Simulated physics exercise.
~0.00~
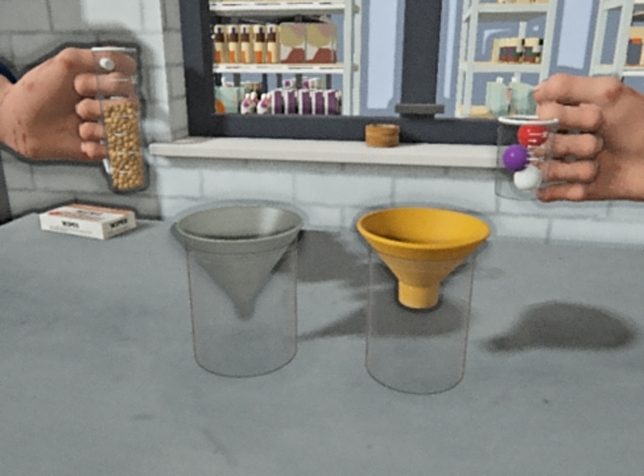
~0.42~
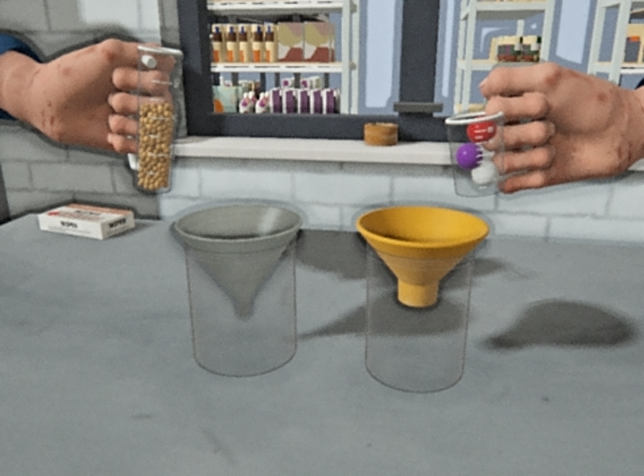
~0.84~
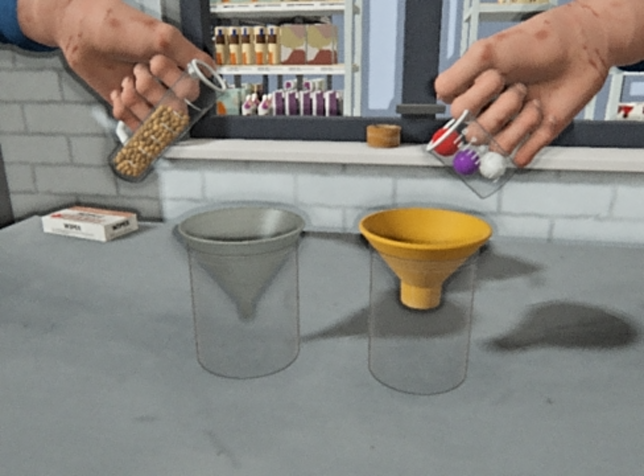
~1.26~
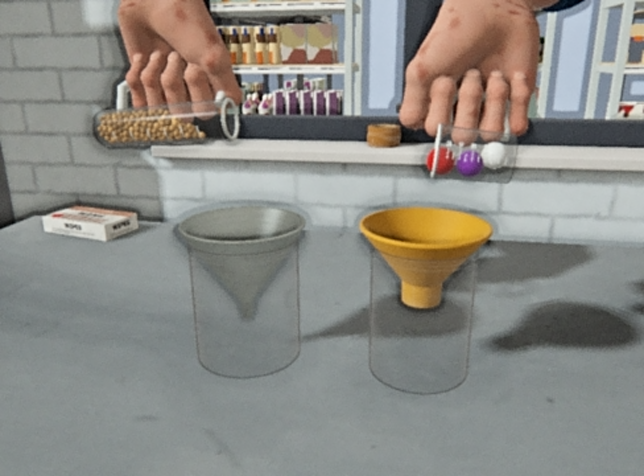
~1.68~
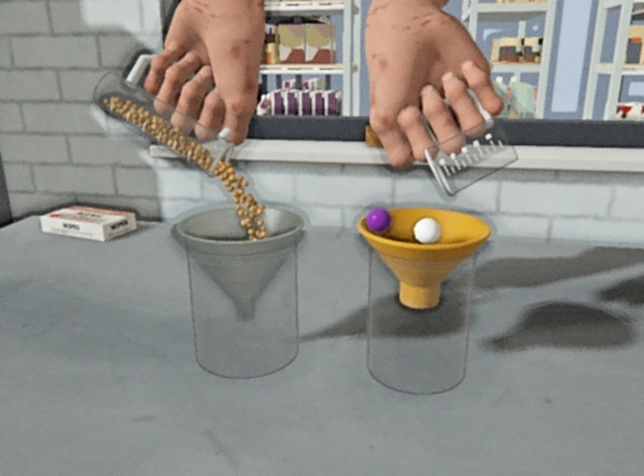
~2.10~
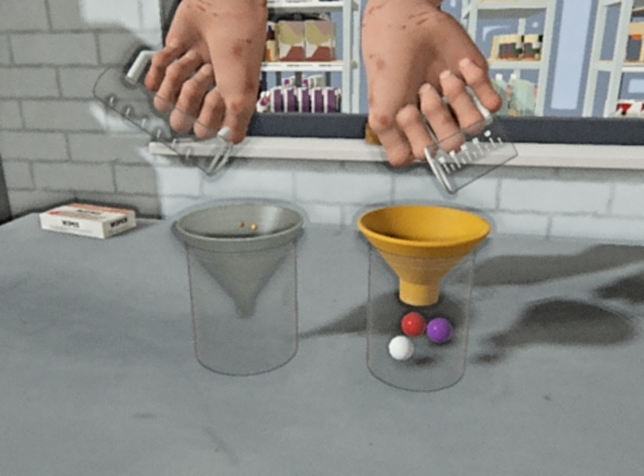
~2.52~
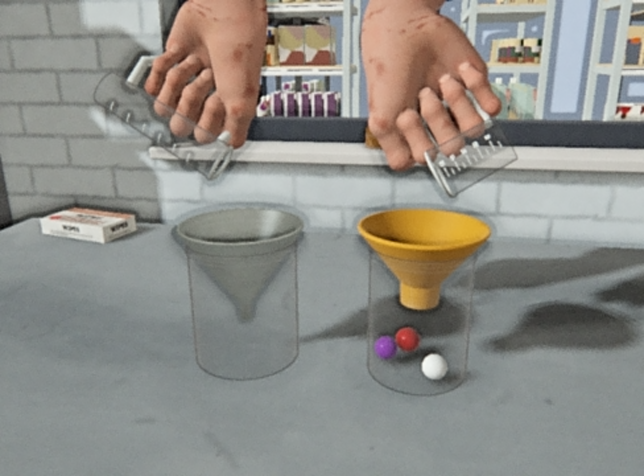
Two hands hold small clear cups above a grey counter, the left one full of tan grains and the right one holding red, purple and white balls. Seen from the front, a grey funnel sits in a clear jar on the left and a yellow funnel in another on the right, with a small box at far left and stocked shelves behind. The hands tilt the cups sideways, then tip them over, and grains stream into the grey funnel while balls drop into the yellow one. All three balls fall into the right jar and shift about, while the left jar stays empty, its grains stuck in the funnel.
